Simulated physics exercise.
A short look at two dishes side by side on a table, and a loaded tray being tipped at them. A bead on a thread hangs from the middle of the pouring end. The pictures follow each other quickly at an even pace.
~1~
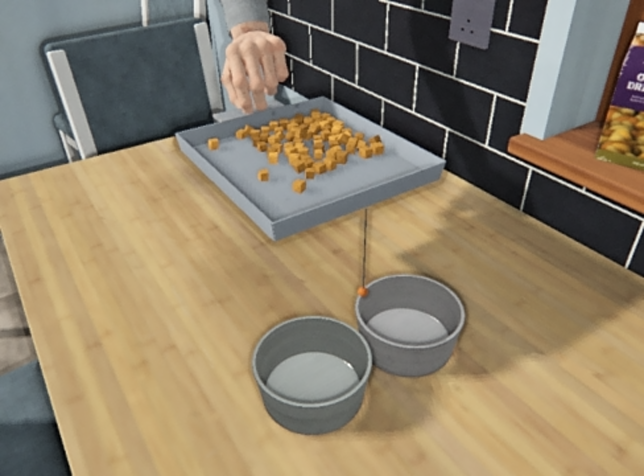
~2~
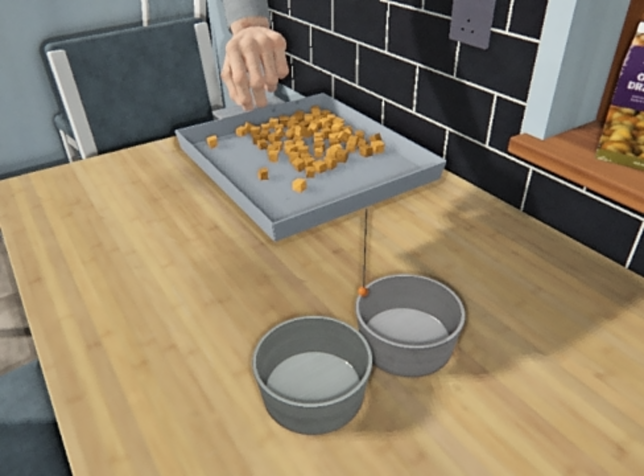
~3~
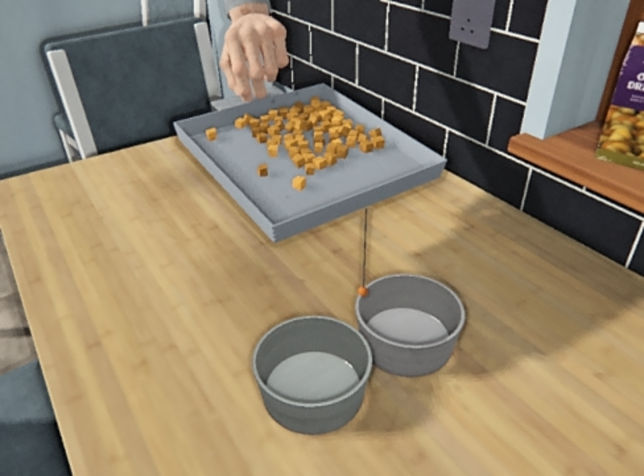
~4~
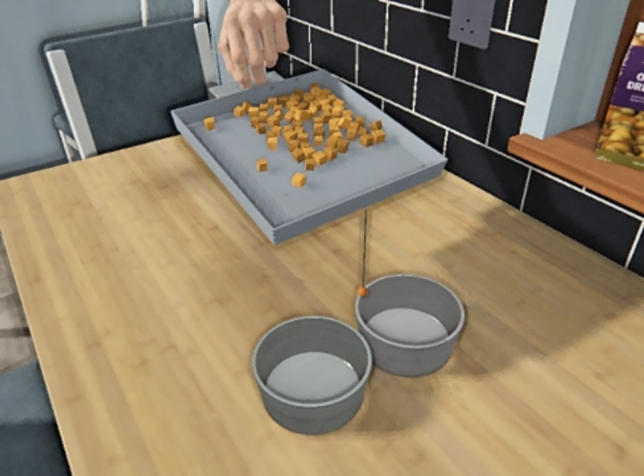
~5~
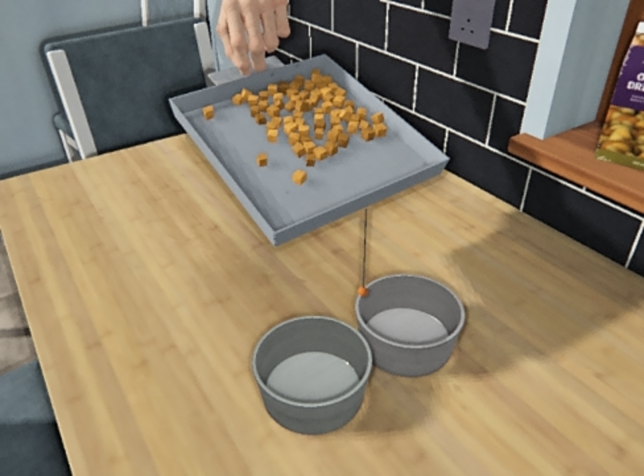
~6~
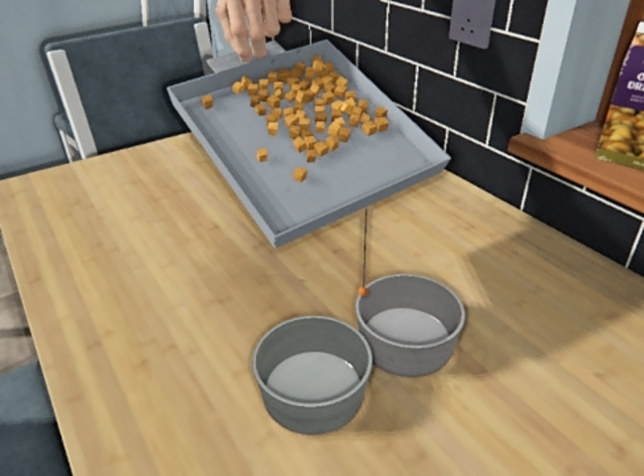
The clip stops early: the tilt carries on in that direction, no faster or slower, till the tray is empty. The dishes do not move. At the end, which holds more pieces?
The left one ends fuller.
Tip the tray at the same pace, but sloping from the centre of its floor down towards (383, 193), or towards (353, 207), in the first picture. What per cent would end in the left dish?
About 0 and 30 per cent.
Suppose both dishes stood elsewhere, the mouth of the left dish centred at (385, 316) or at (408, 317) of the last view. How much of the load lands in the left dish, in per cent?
Near 40 % and 30 %.
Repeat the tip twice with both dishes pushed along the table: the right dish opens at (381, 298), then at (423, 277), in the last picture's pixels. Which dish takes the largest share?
At the first place the left dish, at the second the left dish.
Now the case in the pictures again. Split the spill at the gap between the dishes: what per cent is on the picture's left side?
Near 10 %.
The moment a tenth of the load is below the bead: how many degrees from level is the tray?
Roughly 80°.
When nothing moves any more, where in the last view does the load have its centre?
Roughly at (341, 384).
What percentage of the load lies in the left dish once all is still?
Close to 60 per cent.
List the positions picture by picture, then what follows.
The first frame shows corners of the pouring end near (273, 221) and (442, 161), level; middle of the load near (318, 140), croutons; left dish near (345, 411); right dish near (444, 354); bead on its thread near (363, 292).
The second frame shows corners of the pouring end near (274, 222) and (442, 161), level; middle of the load near (318, 138).
The third frame shows corners of the pouring end near (274, 224) and (443, 160), tipped barely, lowest at the left corner; middle of the load near (318, 132).
The fourth frame shows corners of the pouring end near (274, 227) and (443, 159), tipped a little, lowest at the left corner; middle of the load near (318, 123).
The fifth frame shows corners of the pouring end near (275, 230) and (445, 158), tipped a little, lowest at the left corner; middle of the load near (318, 113).
The sixth frame shows corners of the pouring end near (276, 234) and (446, 157), tipped clearly, lowest at the left corner; middle of the load near (319, 104); left dish near (345, 410); right dish near (444, 354).
Shortly afterwards, tray tipped steeply; the whole lot on the tray.
Next, tray tipped past a quarter turn; the bulk on the tray; a little in the left dish; a little in the right dish; only a few outside both; a little in the air.
Some moments later, tray tipped past a quarter turn; near two thirds in the left dish; near a quarter in the right dish; a little outside both.
In the end, tray tipped past a quarter turn; near two thirds in the left dish; near a quarter in the right dish; a little outside both.
